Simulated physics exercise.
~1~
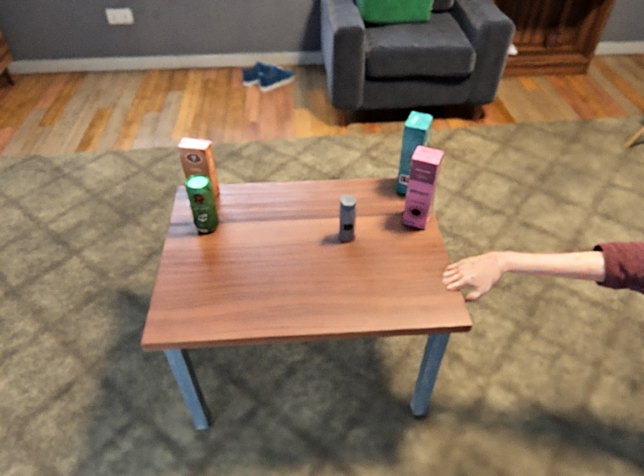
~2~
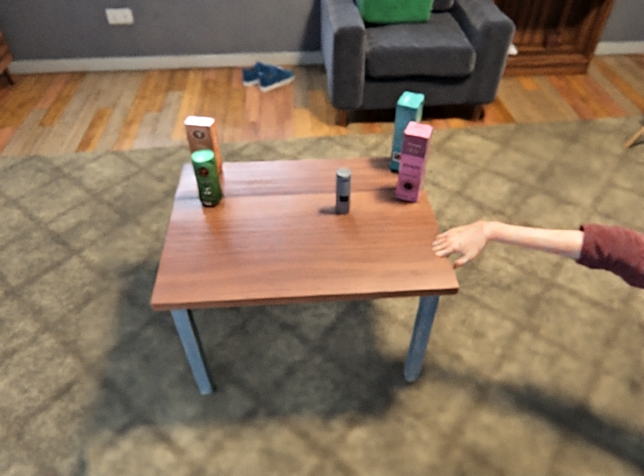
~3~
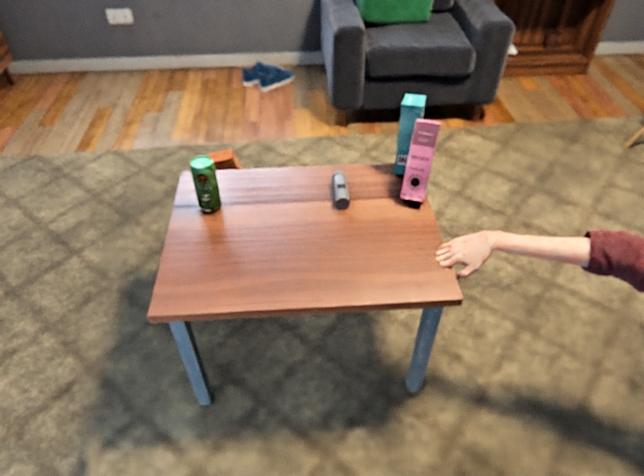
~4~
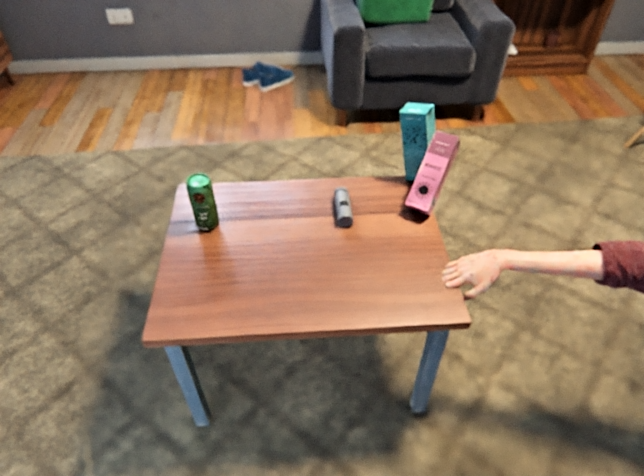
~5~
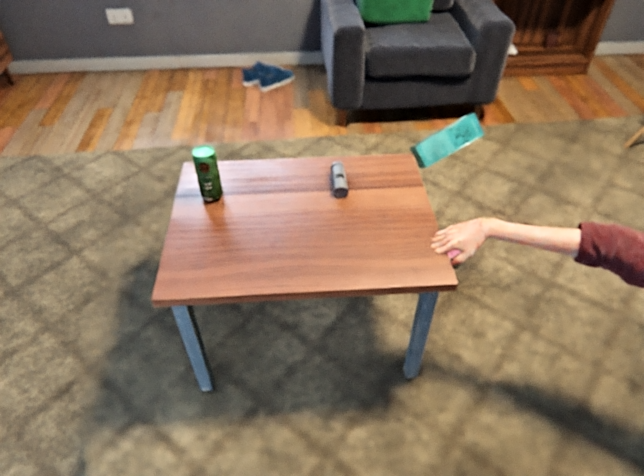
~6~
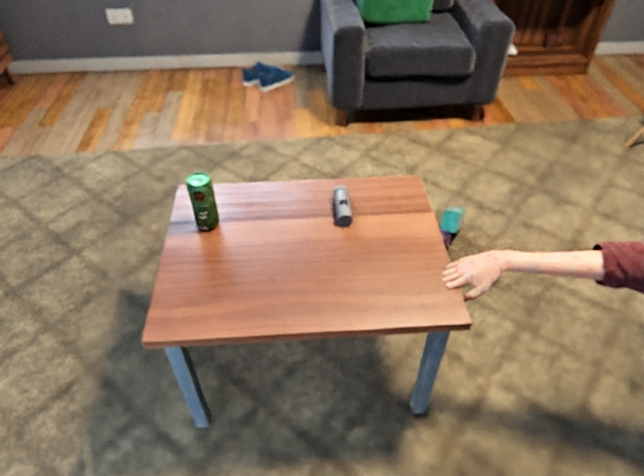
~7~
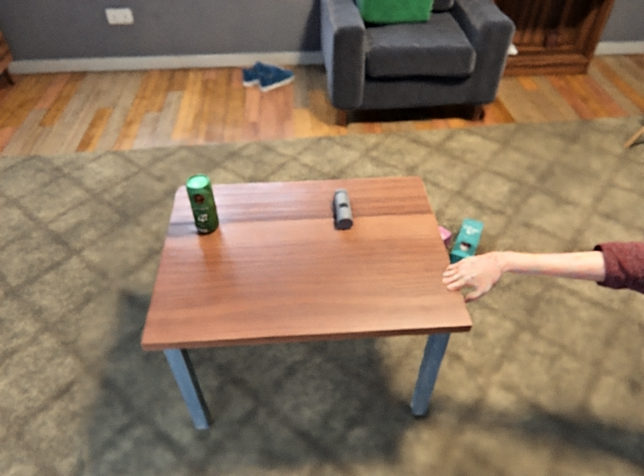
Hand jolting small wooden table back and forth, tipping grey shaker and toppling three cartons off edges while green can stays standing.
